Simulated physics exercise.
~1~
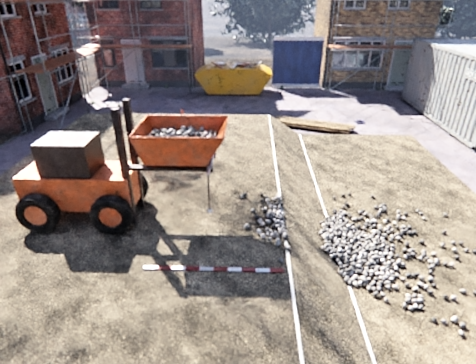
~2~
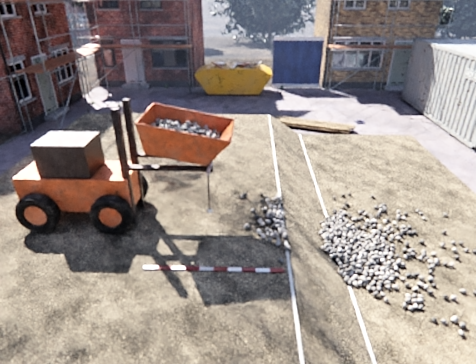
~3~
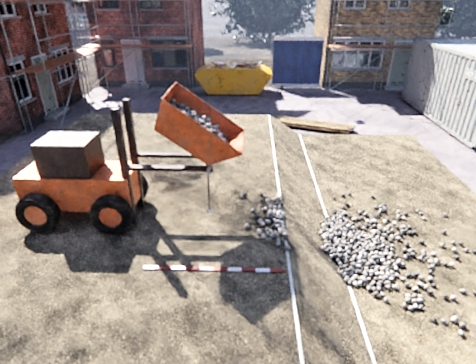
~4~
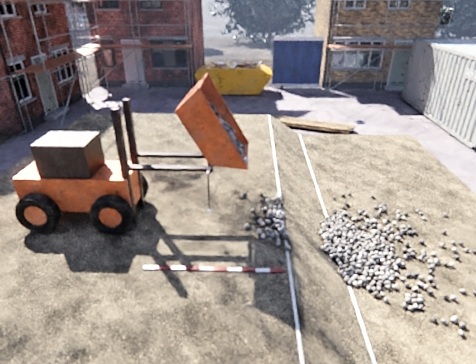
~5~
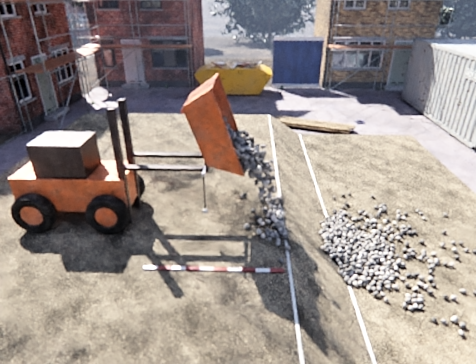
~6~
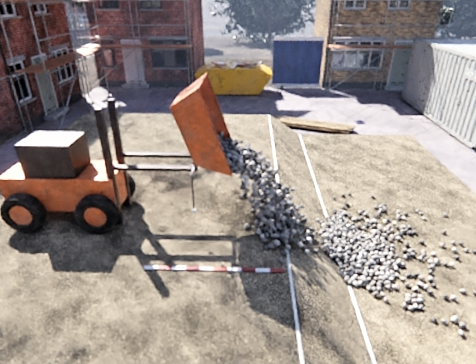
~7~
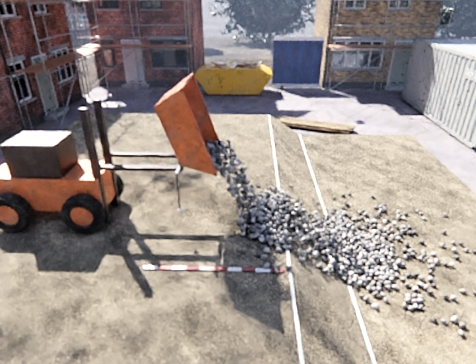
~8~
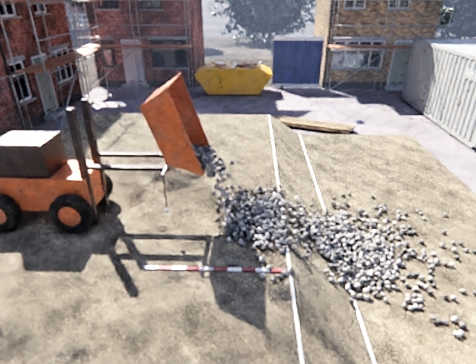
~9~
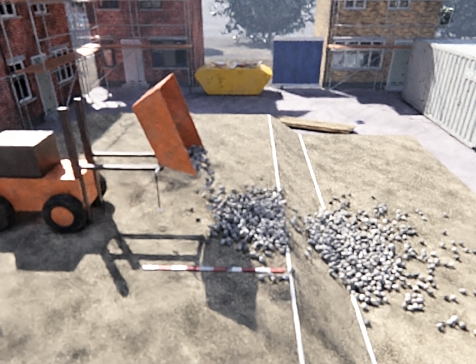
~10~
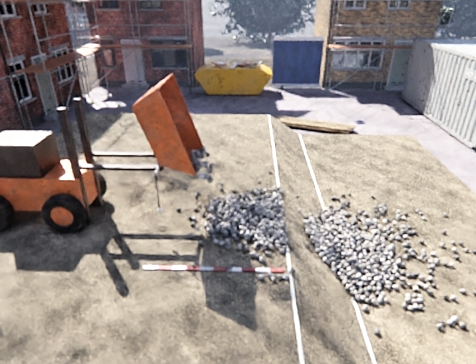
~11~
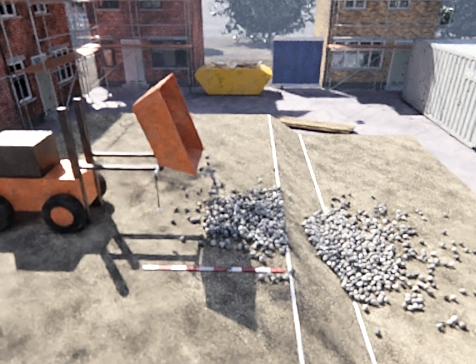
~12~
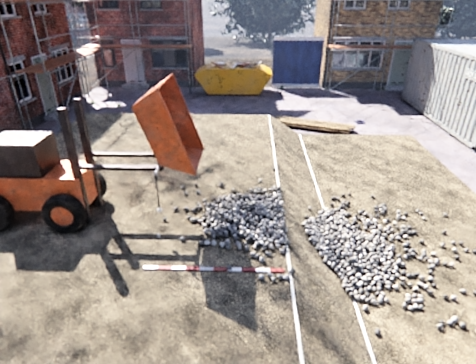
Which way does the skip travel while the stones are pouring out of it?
The skip moves to the left as the forklift backs away from the slope.
